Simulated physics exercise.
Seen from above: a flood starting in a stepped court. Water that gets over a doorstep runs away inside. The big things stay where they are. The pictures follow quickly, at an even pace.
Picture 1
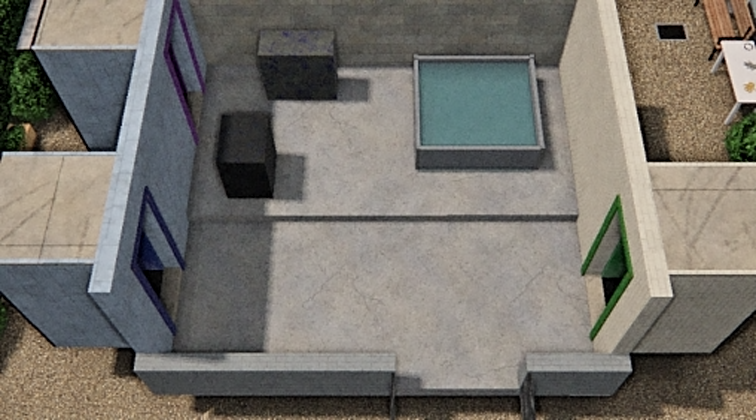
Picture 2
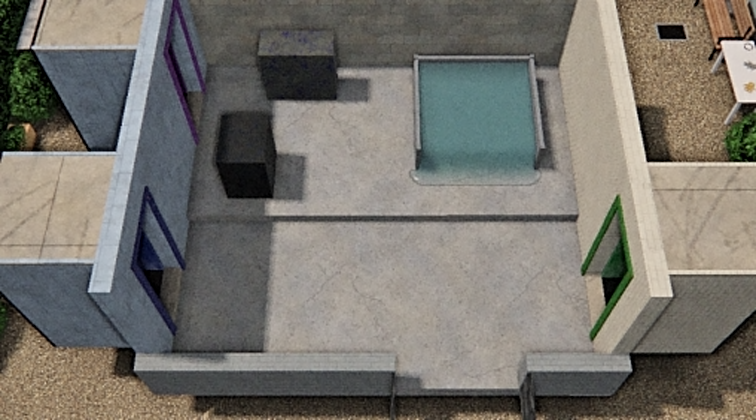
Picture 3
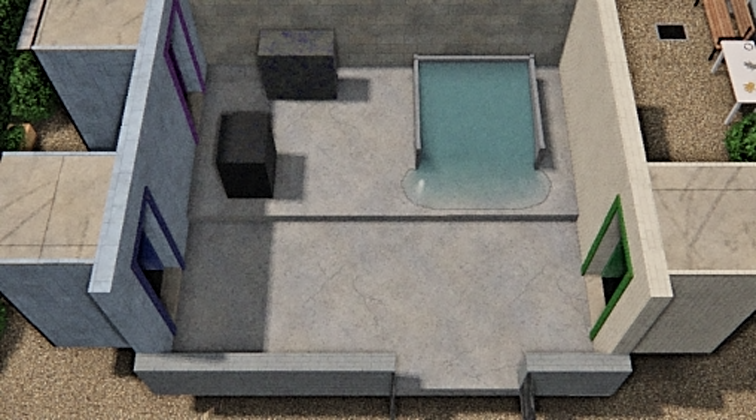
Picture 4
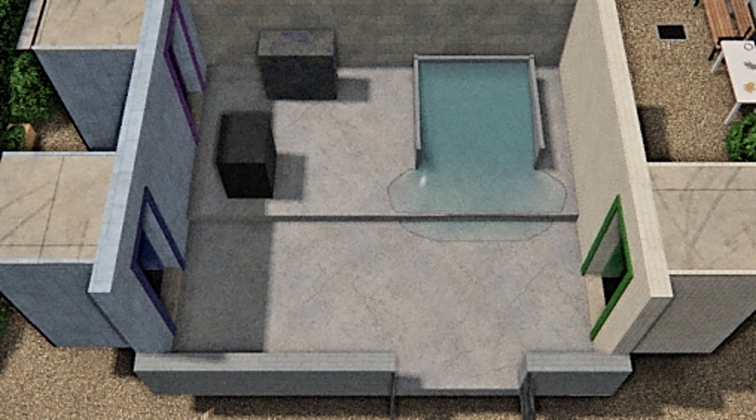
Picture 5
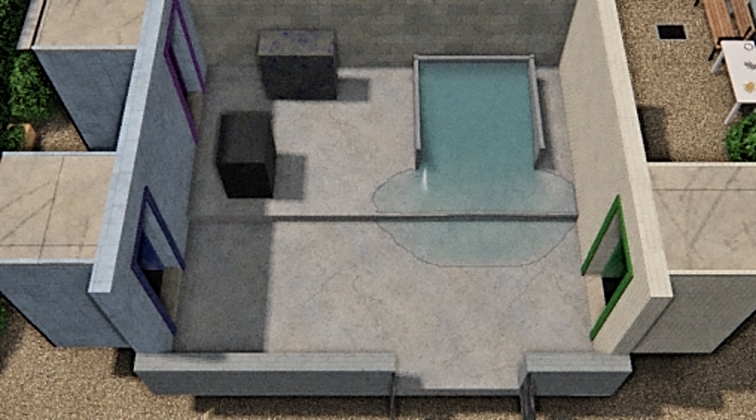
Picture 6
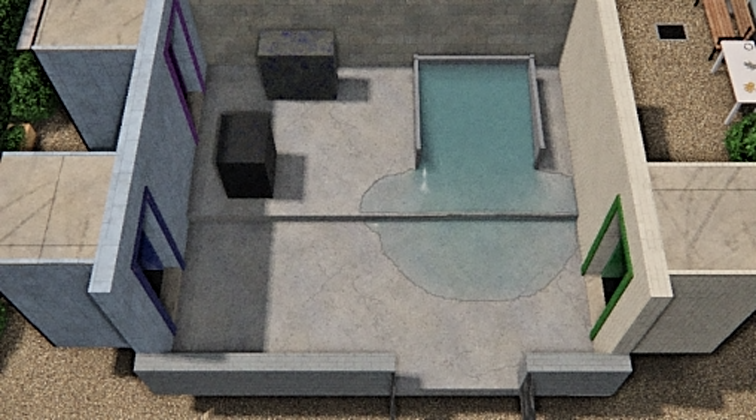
At first, a tank of still water sits at the back right of a walled, stepped court, near two dark blocks. Then its front side is open and water pours onto the floor, spreading in a rounded sheet that crosses the low step and widens over the lower level toward the front.
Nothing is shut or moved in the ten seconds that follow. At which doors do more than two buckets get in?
In the end: The green door lets in a lot; the purple door admits no more than that; the blue door admits no more than that.
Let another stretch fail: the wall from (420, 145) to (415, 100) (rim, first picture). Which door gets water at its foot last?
It is the green-painted one.
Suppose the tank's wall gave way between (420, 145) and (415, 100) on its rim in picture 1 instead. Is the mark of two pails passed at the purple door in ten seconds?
Then: Purple takes more.
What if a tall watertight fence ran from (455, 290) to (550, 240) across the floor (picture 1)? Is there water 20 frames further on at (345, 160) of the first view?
Answer: Dry.
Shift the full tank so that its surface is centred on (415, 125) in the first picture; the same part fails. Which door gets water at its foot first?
The one in green.
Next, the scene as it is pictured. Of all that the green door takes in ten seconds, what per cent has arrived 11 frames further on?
Close to 5 %.
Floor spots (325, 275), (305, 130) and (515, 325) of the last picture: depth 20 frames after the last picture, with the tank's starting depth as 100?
In turn 2, 0 and 30 in a hundred.
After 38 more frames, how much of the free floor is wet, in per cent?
Roughly 55 per cent.
A moment on, water covers 35 % of the floor; the green door wet at the sill, nothing in, the purple door not reached, the blue door not reached.
Next, water covers 45 % of the floor; the green door under two buckets in, the purple door not reached, the blue door not reached.
Then, water covers 45 % of the floor; the green door over two buckets in, the purple door not reached, the blue door not reached.
Later, water covers 55 % of the floor; the green door over two buckets in, the purple door not reached, the blue door wet at the sill, nothing in.
In the end, water covers 55 % of the floor; the green door over two buckets in, the purple door not reached, the blue door wet at the sill, nothing in.
